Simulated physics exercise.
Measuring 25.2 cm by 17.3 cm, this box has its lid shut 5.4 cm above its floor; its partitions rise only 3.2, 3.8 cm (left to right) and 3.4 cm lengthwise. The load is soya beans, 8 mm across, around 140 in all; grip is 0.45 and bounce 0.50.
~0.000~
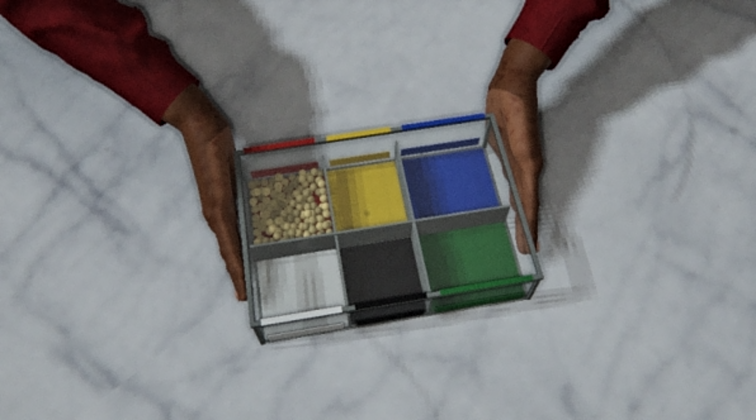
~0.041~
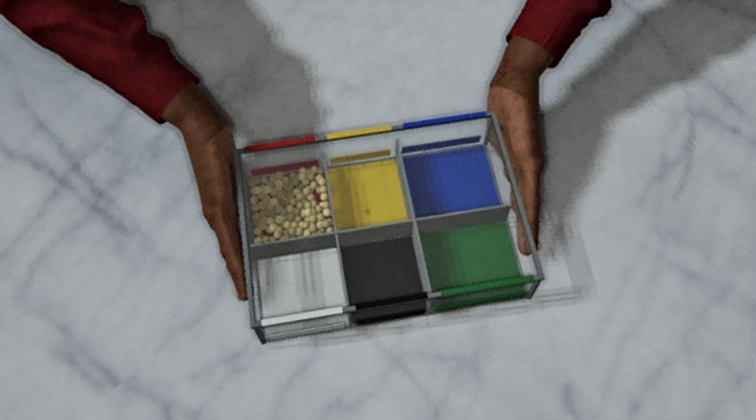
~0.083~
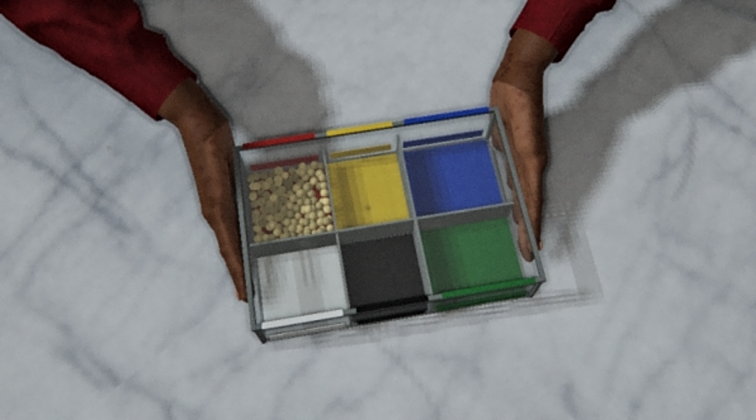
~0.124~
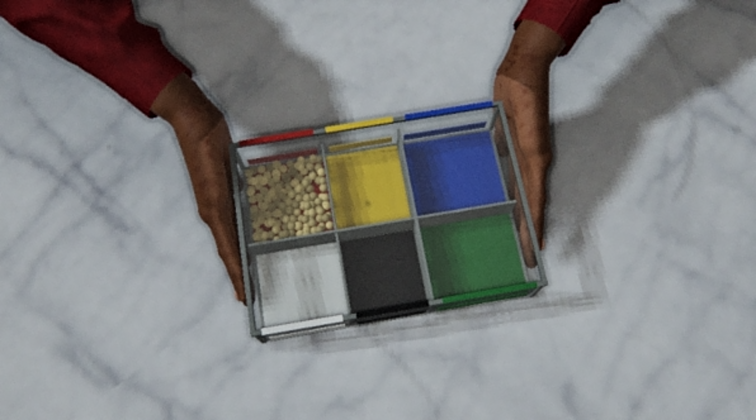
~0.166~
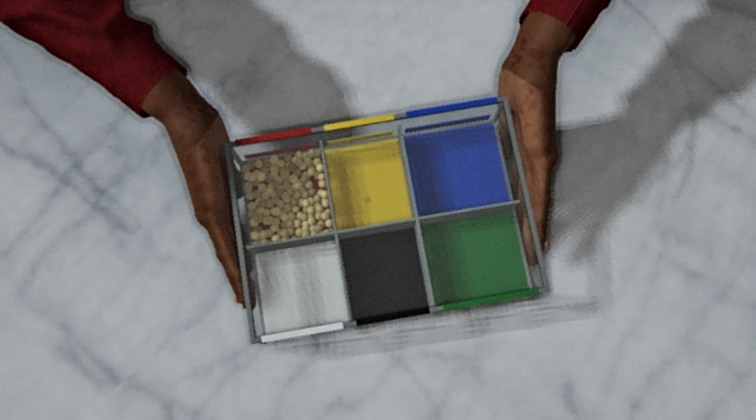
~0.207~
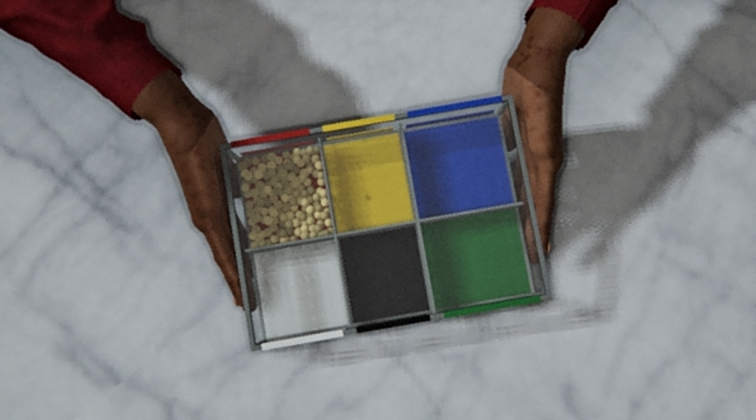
Two hands in dark red sleeves hold a clear divided box at its left and right sides above a pale, grey-veined marble surface, seen from overhead. Its six compartments are red, yellow and blue along the top and white, black and green below, with pale beans filling the red one. The hands steadily tilt the box toward its lower left while the beans stay in the red compartment and the camera stays still.
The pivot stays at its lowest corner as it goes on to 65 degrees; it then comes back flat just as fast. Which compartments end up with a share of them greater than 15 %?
Red: Greater. Blue: Not greater. Green: Not greater. Yellow: Not greater. White: Not greater. Black: Not greater.
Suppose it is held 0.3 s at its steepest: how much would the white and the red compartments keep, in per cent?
Final amounts would be white 5% and red 95%.
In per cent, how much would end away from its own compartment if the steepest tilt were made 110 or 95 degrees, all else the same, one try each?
First try: Around 85 %; second try: Around 75 %.
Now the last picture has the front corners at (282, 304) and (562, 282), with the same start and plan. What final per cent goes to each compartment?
By the end, red has 70%, blue has 0%, green has 0%, yellow has 15%, white has 0% and black has 15%.
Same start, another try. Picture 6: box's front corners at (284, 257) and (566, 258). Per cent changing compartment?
Then around 25 percent would end up out of place.
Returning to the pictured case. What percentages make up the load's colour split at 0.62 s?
Red = 100, blue = 0, green = 0, yellow = 0, white = 0, black = 0 (per cent).
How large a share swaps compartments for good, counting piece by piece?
About 5 %.
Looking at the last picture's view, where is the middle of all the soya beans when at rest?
(293, 232) or so.
Then, at 0.62 s, tilt 63 degrees; red 100 %.
Then, at 0.89 s, tilt 25 degrees; red 95 %, white 5 %.
After 1.27 s, tilt 0 degrees; red 95 %, white 5 %.
At rest (1.7 s), red 95 %, blue 0 %, green 0 %, yellow 0 %, white 5 %, black 0 %.
